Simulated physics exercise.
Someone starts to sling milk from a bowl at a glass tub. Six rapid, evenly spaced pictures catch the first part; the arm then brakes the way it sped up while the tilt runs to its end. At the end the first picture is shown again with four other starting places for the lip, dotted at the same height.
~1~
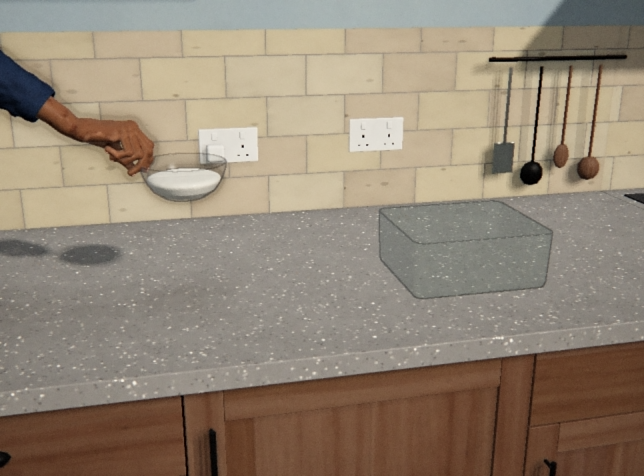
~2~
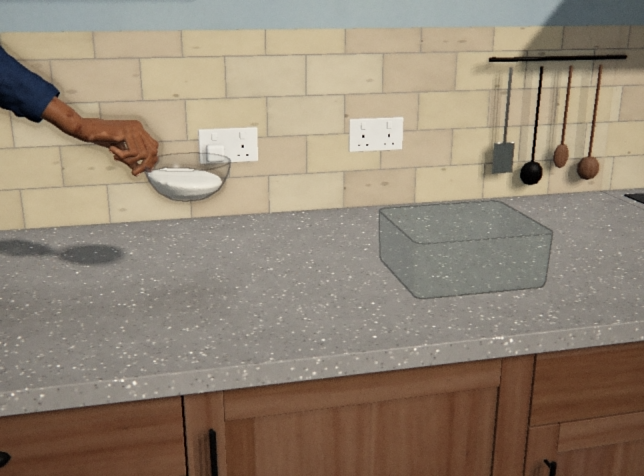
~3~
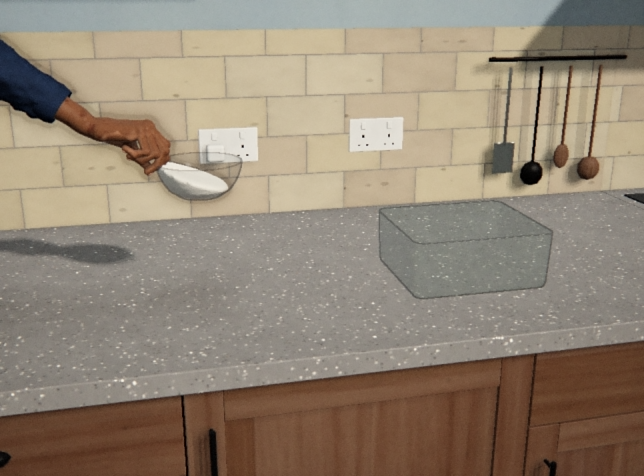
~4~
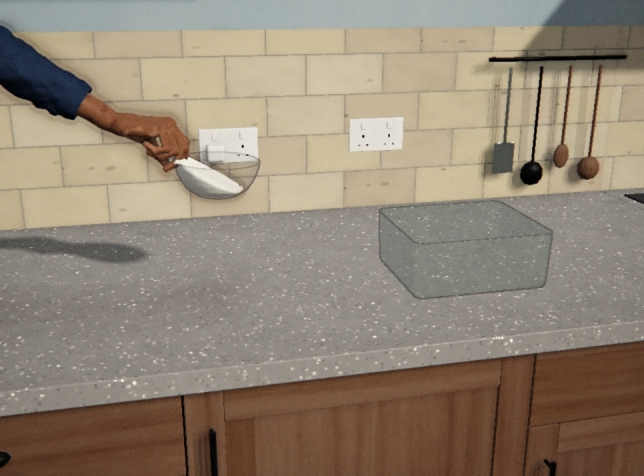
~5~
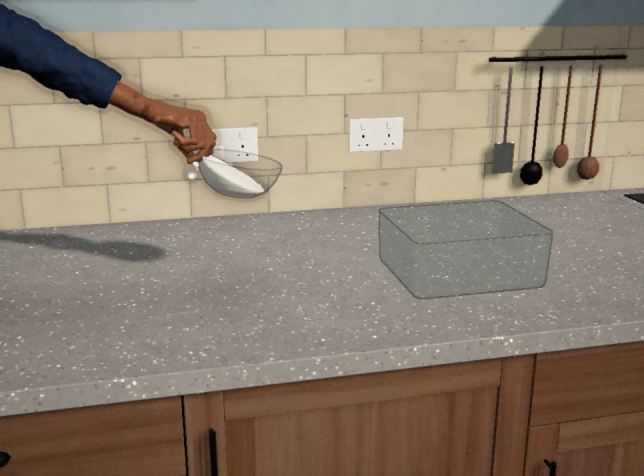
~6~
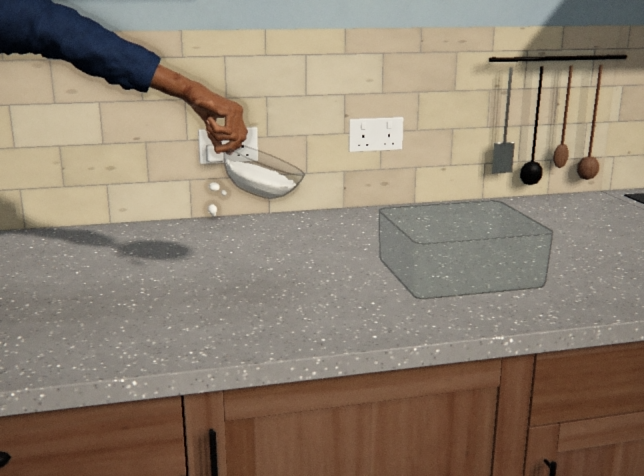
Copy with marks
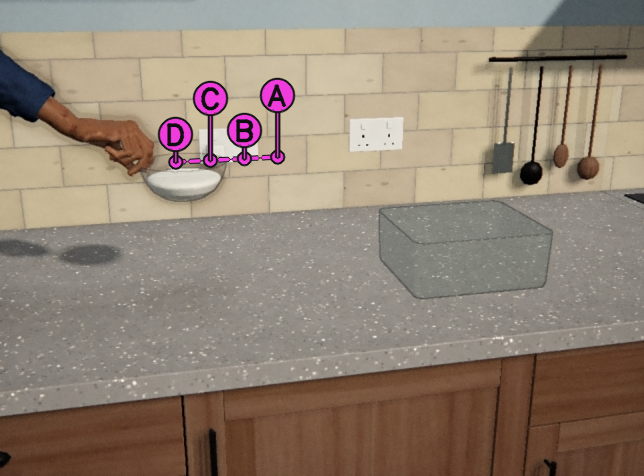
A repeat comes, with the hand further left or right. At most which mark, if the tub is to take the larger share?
Go for B.
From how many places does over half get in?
Two.
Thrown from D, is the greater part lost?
Yes.
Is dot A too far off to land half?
No.
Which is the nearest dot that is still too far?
The answer is C.
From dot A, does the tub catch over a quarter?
Yes, it does.
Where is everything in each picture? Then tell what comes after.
In the first frame, upright, lip at (225, 159); tub from (412, 298) to (544, 286); nothing has left yet.
In the second frame, upright, lip at (229, 159); nothing has left yet.
In the third frame, upright, lip at (240, 158); nothing has left yet.
In the fourth frame, tipped about 2°, lip at (258, 159); milk is over the rim, down to (172, 163).
In the fifth frame, tipped about 10°, lip at (280, 164); milk is over the rim, down to (190, 177).
In the sixth frame, tipped about 22°, lip at (303, 172); milk is over the rim, down to (214, 214).
In magenta, A at (277, 157); B at (244, 158); C at (210, 160); D at (175, 162).
For dot A, about 85 % lands in the tub, 7 % falls short and 7 % goes beside or beyond.
For dot B, about 70 % lands in the tub, 23 % falls short and 7 % goes beside or beyond.
For dot C, about 25 % lands in the tub, 69 % falls short and 6 % goes beside or beyond.
For dot D, about 0 % lands in the tub, 99 % falls short.
